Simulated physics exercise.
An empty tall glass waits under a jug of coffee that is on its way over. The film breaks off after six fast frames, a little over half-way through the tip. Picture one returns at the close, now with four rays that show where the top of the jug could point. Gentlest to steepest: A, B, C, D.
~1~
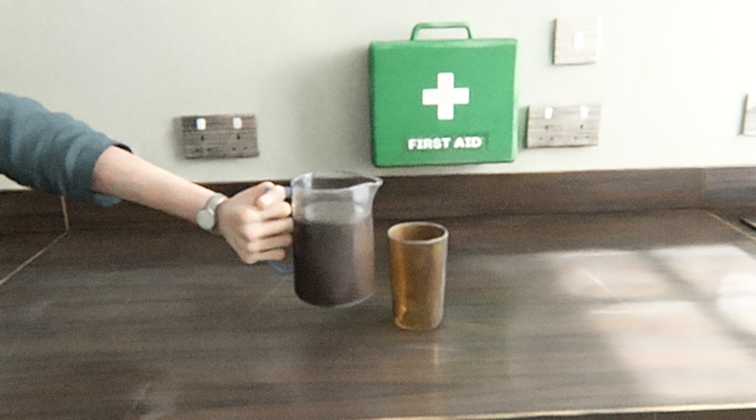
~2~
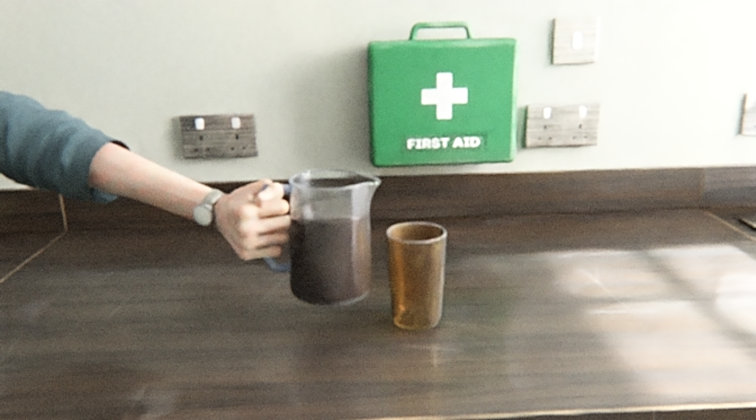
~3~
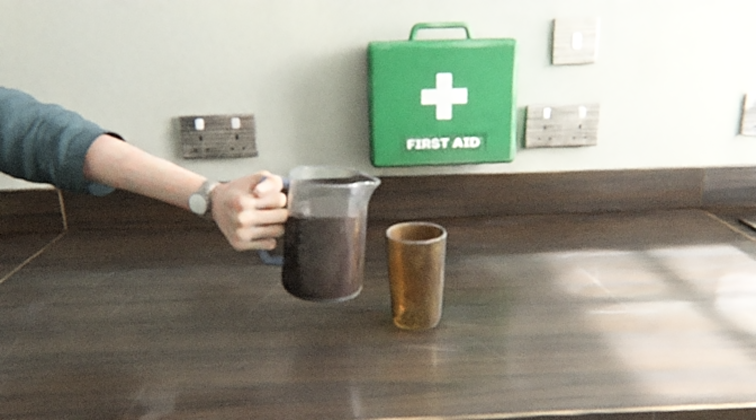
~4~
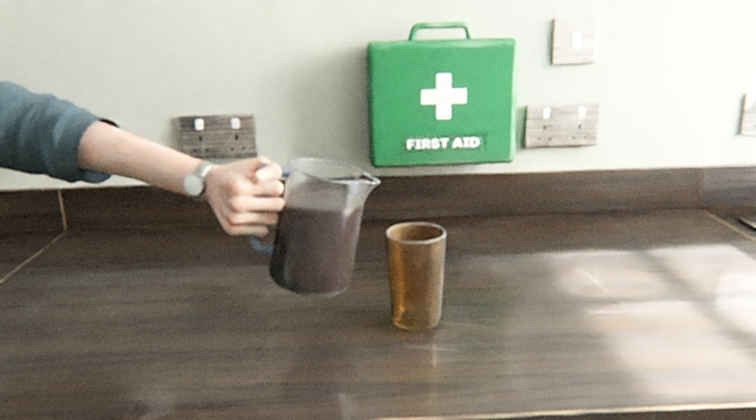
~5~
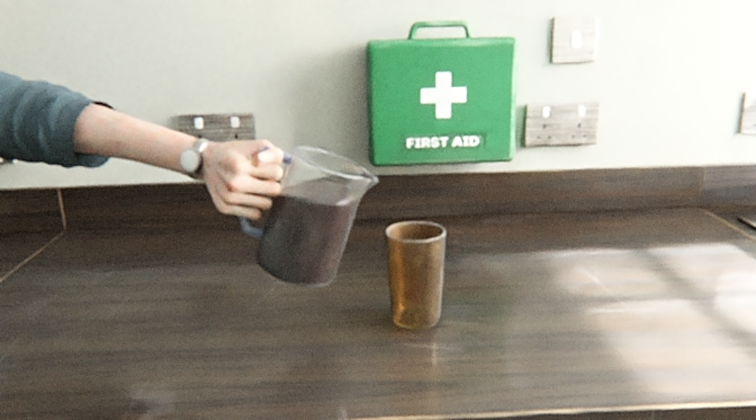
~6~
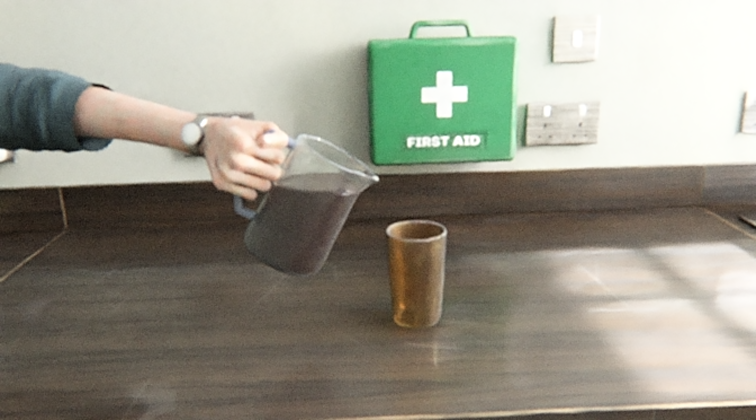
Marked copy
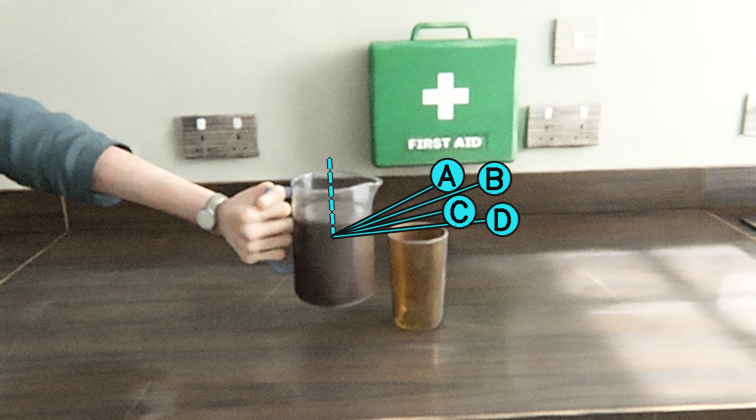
A hand lifts a jug of dark liquid and tilts it rightward beside a tall glass.
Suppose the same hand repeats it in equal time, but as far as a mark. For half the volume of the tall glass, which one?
Best: A.
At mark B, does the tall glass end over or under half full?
Over half.
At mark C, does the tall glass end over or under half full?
Over.
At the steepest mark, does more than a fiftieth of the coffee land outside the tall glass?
Yes, it does.
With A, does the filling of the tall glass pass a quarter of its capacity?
Yes, clearly.
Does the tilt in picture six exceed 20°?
Yes.
On the marked copy, A at (432, 186); B at (478, 184); C at (441, 211); D at (485, 220).
With A, the tall glass ends with about 51 % of what it can hold.
With B, the tall glass ends with about 73 % of what it can hold; 3 % of the coffee is spilt.
With C, the tall glass ends with about 76 % of what it can hold; 17 % of the coffee is spilt.
With D, the tall glass ends with about 79 % of what it can hold; 29 % of the coffee is spilt.
